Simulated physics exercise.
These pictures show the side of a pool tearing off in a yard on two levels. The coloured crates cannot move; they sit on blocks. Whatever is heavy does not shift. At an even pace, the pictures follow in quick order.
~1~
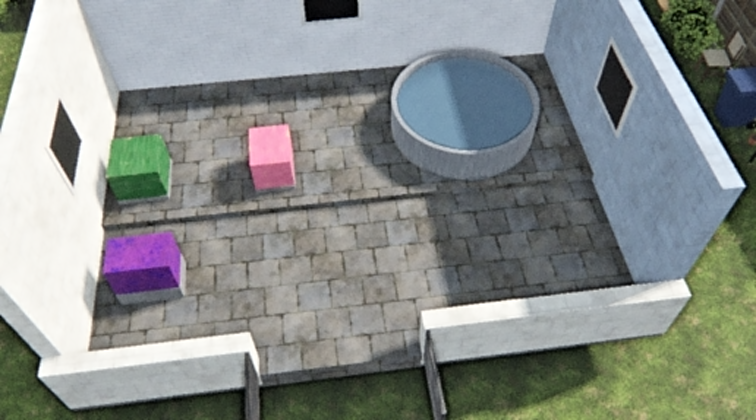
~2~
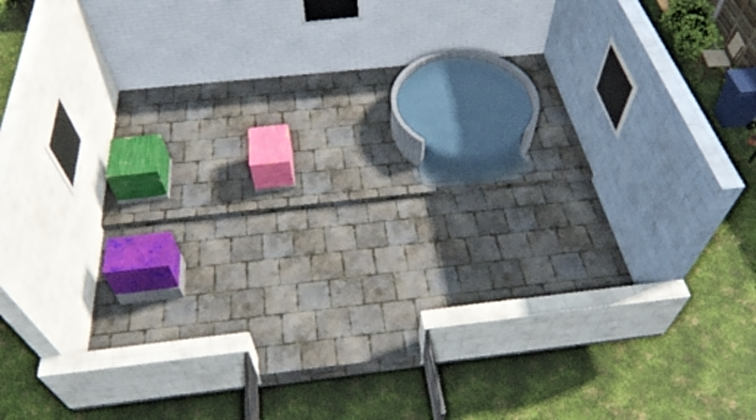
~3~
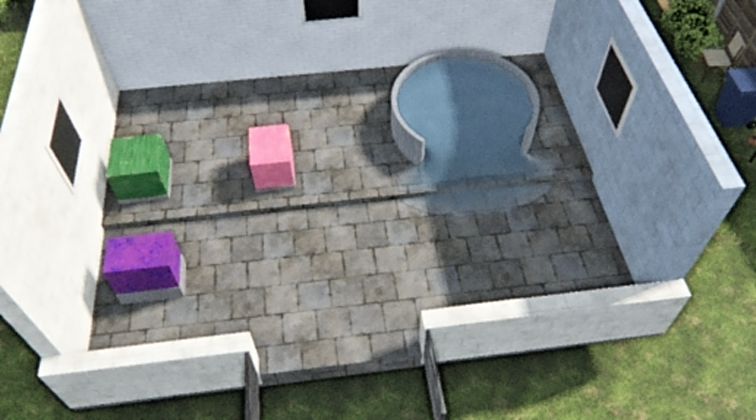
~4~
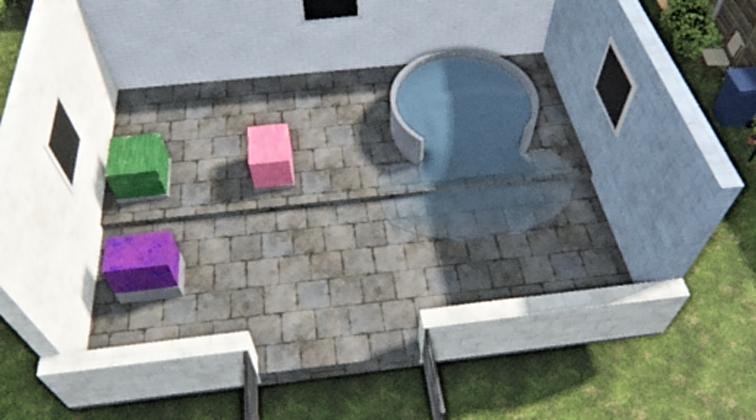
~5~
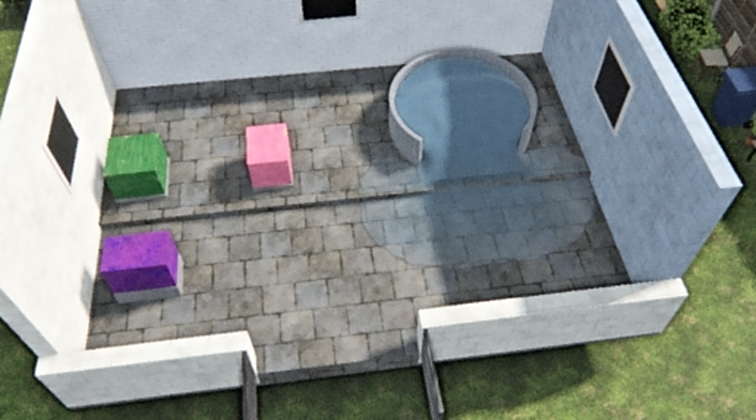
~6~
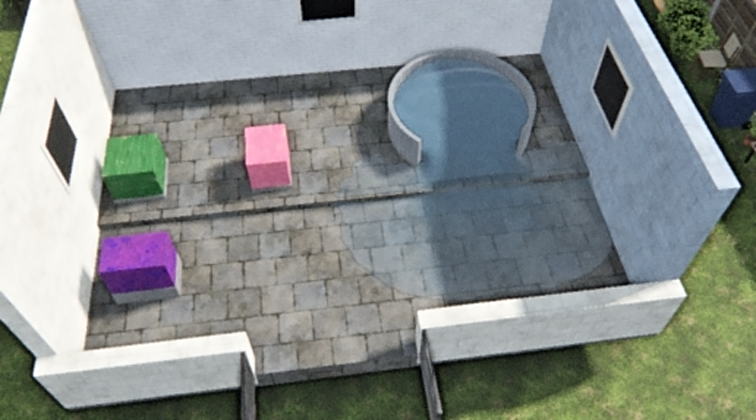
In a walled yard, a round pool's front opens and water spreads across the paving.
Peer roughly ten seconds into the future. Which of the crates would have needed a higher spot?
Pink crate: No, it stays dry. Green crate: No, it stays dry. Purple crate: No, it stays dry.
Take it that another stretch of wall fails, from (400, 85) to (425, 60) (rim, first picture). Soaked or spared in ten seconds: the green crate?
In short: The green crate ends up wet.
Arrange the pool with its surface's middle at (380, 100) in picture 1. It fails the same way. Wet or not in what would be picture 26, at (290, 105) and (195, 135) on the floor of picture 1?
The first is not reached, and then the second is not reached.
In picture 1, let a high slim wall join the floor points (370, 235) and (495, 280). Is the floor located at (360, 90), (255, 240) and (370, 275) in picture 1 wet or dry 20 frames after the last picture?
The first point comes out unwetted, the next inundated, the last inundated.
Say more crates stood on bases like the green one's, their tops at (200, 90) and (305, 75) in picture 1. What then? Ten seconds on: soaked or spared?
First is never reached; second is never reached.
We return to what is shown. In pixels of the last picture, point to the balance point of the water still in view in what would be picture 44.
Centre point: Around (444, 233).
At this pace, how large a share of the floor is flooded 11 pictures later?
The answer is around 35 per cent.
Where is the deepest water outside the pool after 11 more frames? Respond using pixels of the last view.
My best guess is roughly (628, 312).
A moment on, water covers 30 % of the floor; the pink crate not reached, the green crate not reached, the purple crate not reached.
Next, water covers 35 % of the floor; the pink crate water round its plinth, the green crate not reached, the purple crate not reached.
Then, water covers 35 % of the floor; the pink crate water round its plinth, the green crate not reached, the purple crate not reached.
Later, water covers 60 % of the floor; the pink crate water round its plinth, the green crate not reached, the purple crate water round its plinth.
In the end, water covers 60 % of the floor; the pink crate stayed above the water, the green crate stayed above the water, the purple crate stayed above the water.
